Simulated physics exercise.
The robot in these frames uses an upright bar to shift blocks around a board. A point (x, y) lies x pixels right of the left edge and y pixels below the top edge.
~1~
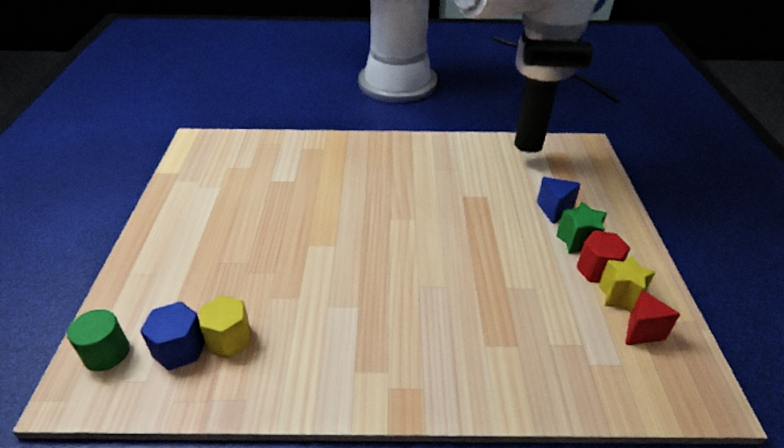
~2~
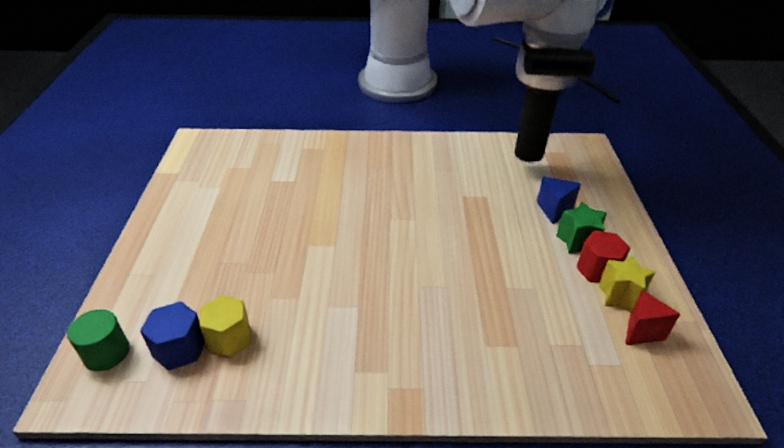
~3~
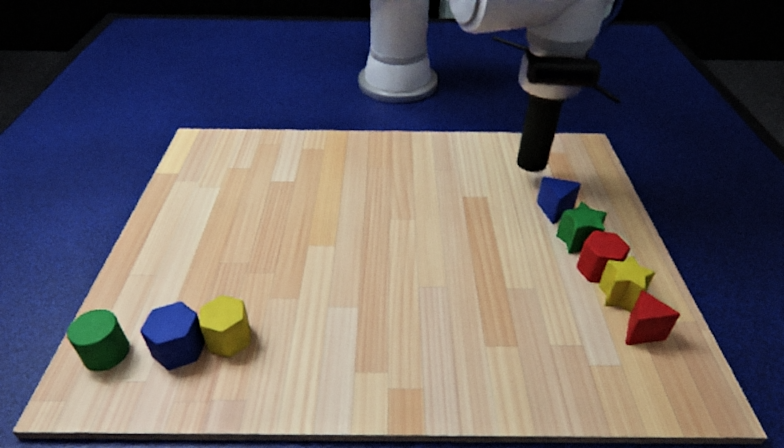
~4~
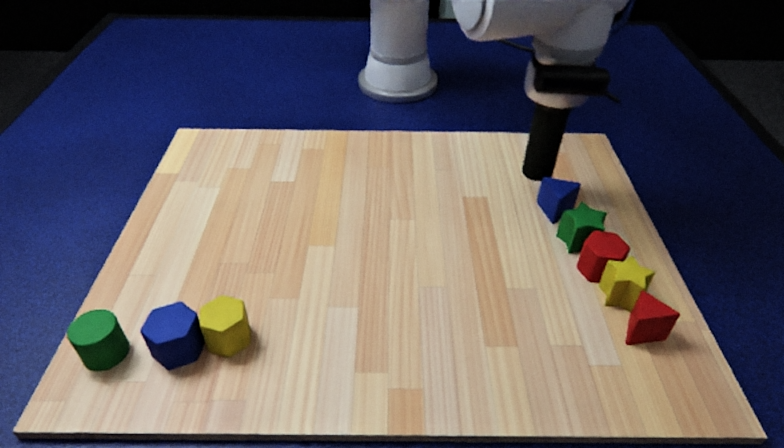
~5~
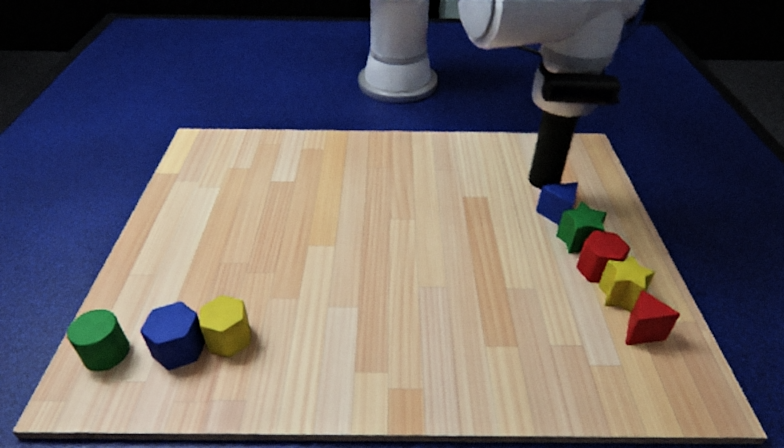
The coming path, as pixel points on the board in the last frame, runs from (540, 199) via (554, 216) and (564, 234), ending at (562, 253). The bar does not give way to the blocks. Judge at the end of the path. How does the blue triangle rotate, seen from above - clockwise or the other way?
Twists anticlockwise.
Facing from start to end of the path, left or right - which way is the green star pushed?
That block drifts left.
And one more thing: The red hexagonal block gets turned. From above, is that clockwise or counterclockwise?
From the top: Clockwise.
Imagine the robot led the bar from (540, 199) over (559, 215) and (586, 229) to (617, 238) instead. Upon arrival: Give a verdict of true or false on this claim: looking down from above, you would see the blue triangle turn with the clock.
False
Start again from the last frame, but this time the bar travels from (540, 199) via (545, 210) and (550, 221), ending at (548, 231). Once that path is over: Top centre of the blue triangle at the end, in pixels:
Its top centre lands on (588, 206).
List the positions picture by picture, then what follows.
In the first picture, lower end of the bar at (528, 145), tops of blocks, blue triangle at (561, 186), green star at (587, 216), red hexagonal block at (608, 244), yellow star at (632, 270).
In the second picture, bar at (529, 155), blocks as before.
In the third picture, bar at (532, 164), blocks as before.
In the fourth picture, bar at (537, 173), blocks as before.
In the fifth picture, bar at (544, 181), blue triangle at (564, 190), green star at (587, 216), red hexagonal block at (608, 244), yellow star at (632, 270).
On the path given first. One third of the way, bar at (559, 198); blue triangle at (586, 205), turned 45° anticlockwise; green star at (613, 224), turned 20° clockwise; red hexagonal block at (612, 249), turned 20° clockwise; yellow star at (634, 275).
Two thirds of the way, bar at (569, 216); blue triangle at (602, 209), turned 65° anticlockwise; green star at (628, 230), turned 35° clockwise; red hexagonal block at (613, 250), turned 20° clockwise; yellow star at (634, 276).
At the end, bar at (567, 234); blue triangle at (602, 209), turned 70° anticlockwise; green star at (628, 230), turned 35° clockwise; red hexagonal block at (613, 250), turned 20° clockwise; yellow star at (634, 276).
